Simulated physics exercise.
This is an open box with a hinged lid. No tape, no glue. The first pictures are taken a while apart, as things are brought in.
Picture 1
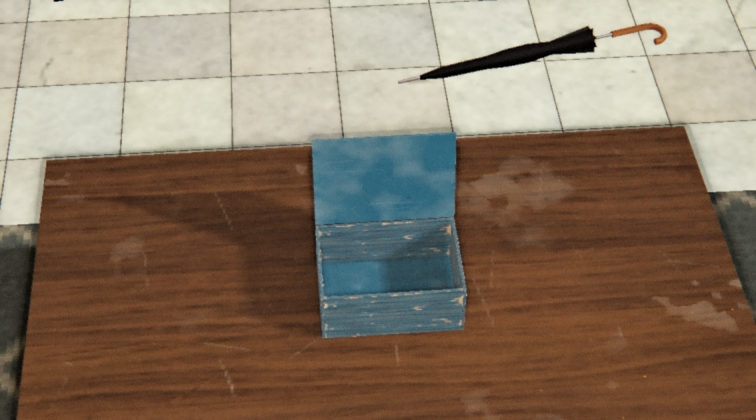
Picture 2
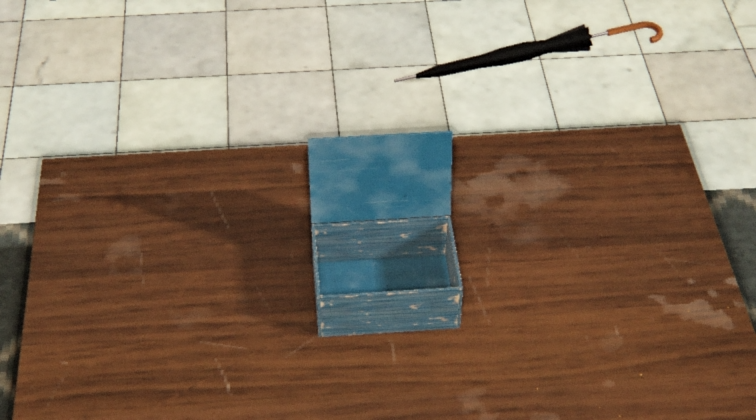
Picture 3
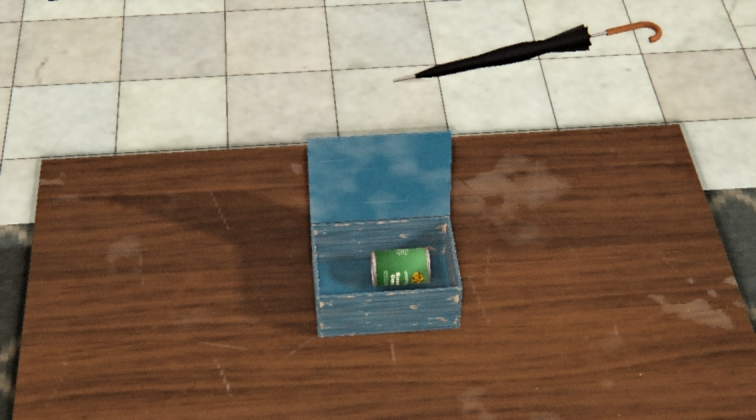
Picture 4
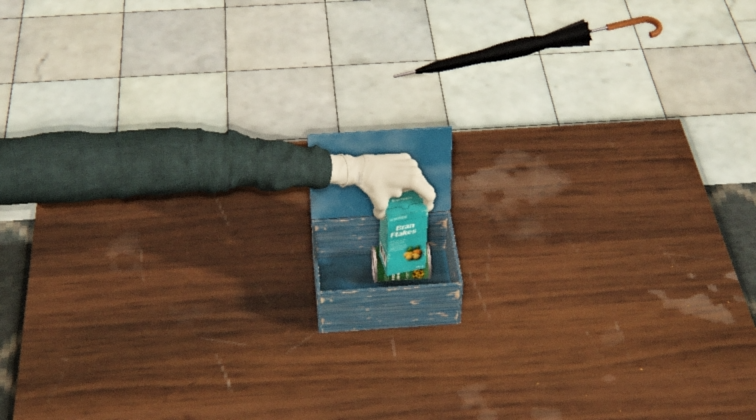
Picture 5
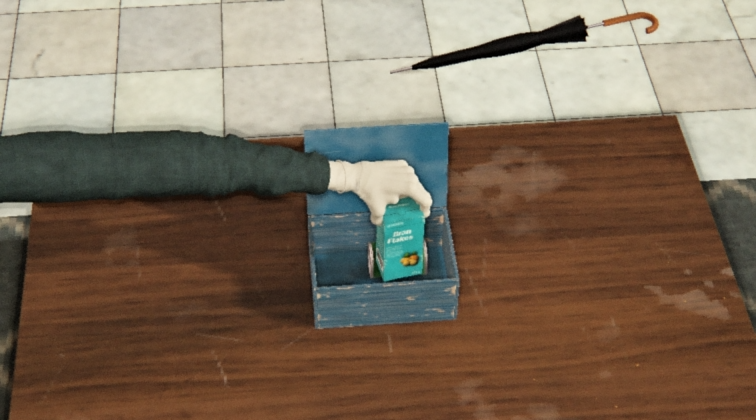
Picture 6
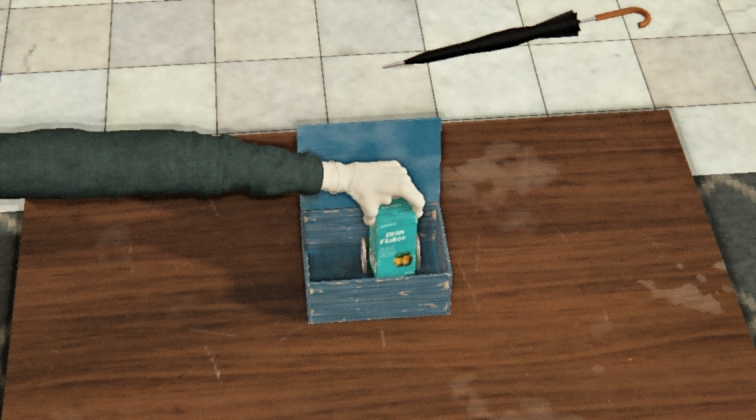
The video shows an open blue box on a wooden table, empty until a green tin appears inside; then a gloved hand reaching from the left lowers a turquoise carton slightly into the box and keeps holding it.
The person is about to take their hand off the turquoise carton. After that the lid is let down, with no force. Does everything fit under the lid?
Here the lid is held up.
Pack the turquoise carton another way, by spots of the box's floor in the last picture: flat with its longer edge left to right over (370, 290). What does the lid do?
Then it closes.
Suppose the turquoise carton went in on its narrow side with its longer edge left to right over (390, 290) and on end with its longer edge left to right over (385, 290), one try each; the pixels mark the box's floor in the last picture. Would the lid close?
First, it sits on the rim; second, it stays ajar.
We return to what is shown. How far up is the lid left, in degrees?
About 30°.
Then, 0.30 s past the last view, turquoise carton displaced about its own width near (392, 264).
Then, 1.20 s past the last view, lid starting down; turquoise carton displaced about its own width near (392, 266).
Then, 1.60 s past the last view, lid 57° above the rim; turquoise carton displaced about its own width near (392, 266).
Then, 1.80 s past the last view, lid 37° above the rim; turquoise carton displaced about its own width near (392, 266).
Finally, lid 28° above the rim; moved from the start, turquoise carton; green tin still in place. Final places as the last picture's camera would see them, turquoise carton near (392, 265).
